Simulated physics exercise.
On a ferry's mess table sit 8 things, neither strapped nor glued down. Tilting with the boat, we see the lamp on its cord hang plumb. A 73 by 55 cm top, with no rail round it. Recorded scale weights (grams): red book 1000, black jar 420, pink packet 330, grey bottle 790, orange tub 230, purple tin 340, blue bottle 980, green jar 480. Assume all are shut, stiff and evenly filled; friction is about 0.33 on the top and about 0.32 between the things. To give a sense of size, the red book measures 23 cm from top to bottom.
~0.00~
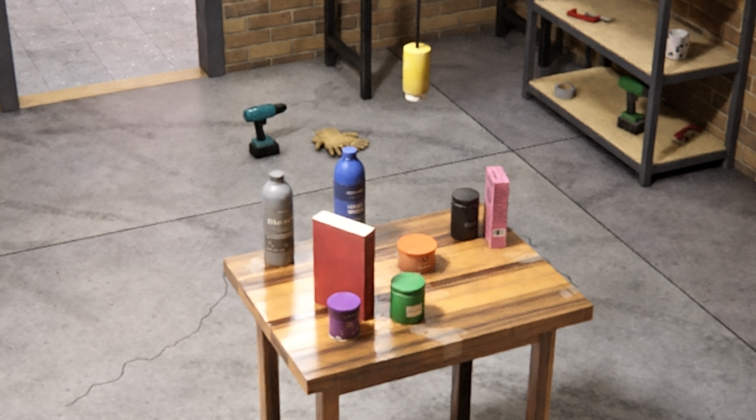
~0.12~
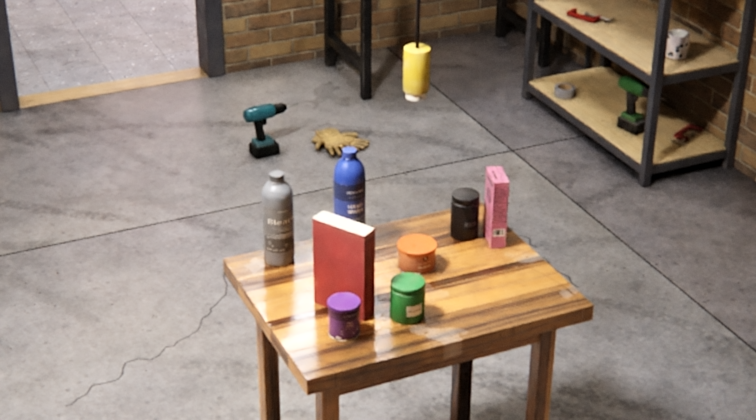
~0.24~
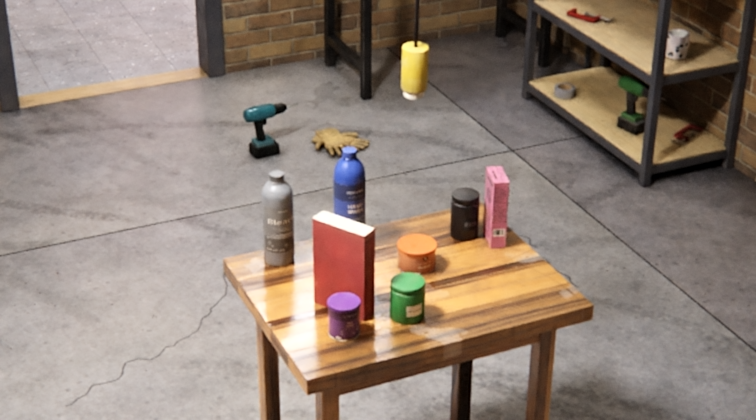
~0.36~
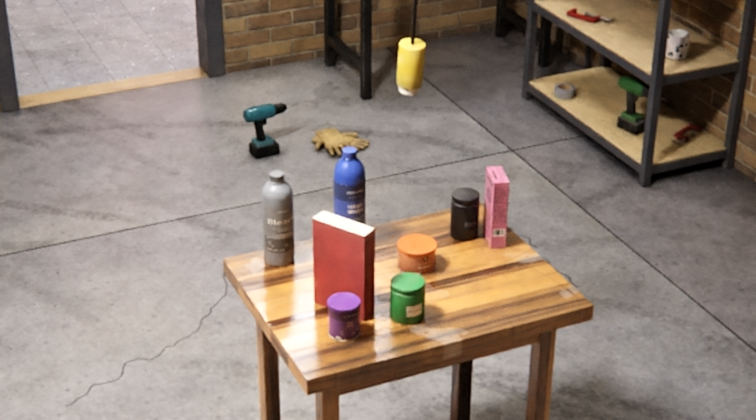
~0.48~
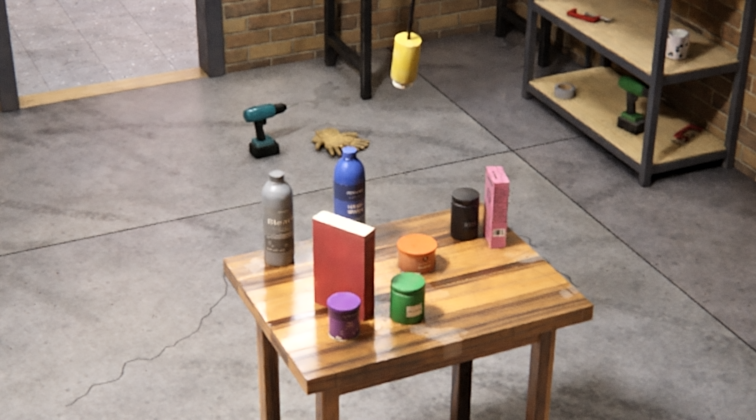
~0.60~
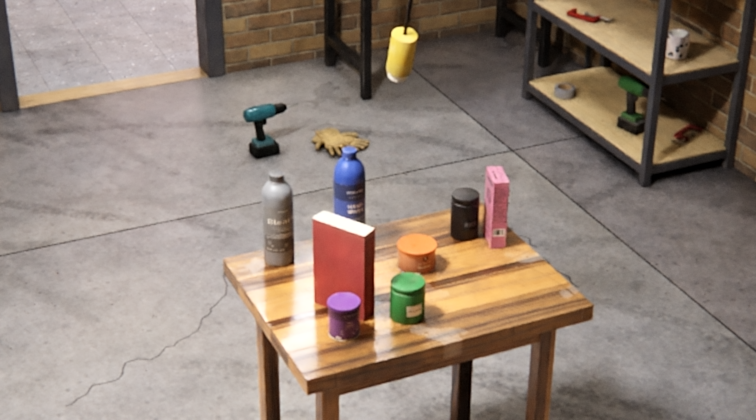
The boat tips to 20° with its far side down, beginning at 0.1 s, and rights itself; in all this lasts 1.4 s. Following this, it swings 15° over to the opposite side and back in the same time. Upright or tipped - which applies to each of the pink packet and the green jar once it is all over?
Pink packet: Upright. Green jar: Upright.
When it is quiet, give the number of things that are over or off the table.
In total, 0.
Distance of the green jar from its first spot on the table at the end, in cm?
Net distance near 1 cm.
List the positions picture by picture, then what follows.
Boat level; pink packet (496, 207); green jar (407, 299), in the first picture.
Boat level; grey bottle (278, 217); orange tub (417, 255), in the second picture.
Heel 2°, far side down; purple tin (344, 317); blue bottle (350, 198), in the third picture.
Heel 6°, far side down; red book (344, 266); black jar (465, 214), in the fourth picture.
Heel 11°, far side down; grey bottle (278, 217); orange tub (417, 255), in the fifth picture.
Heel 16°, far side down; pink packet (496, 207); green jar (407, 299), in the sixth picture.
After 0.90 s, heel 19°, far side down.
After 1.10 s, heel 12°, far side down; pink packet moved 2 cm near (493, 204); red book moved 2 cm.
In the end (3.4 s), all 8 under 5 cm from the start. In the last view, pink packet near (493, 204), green jar near (406, 297).
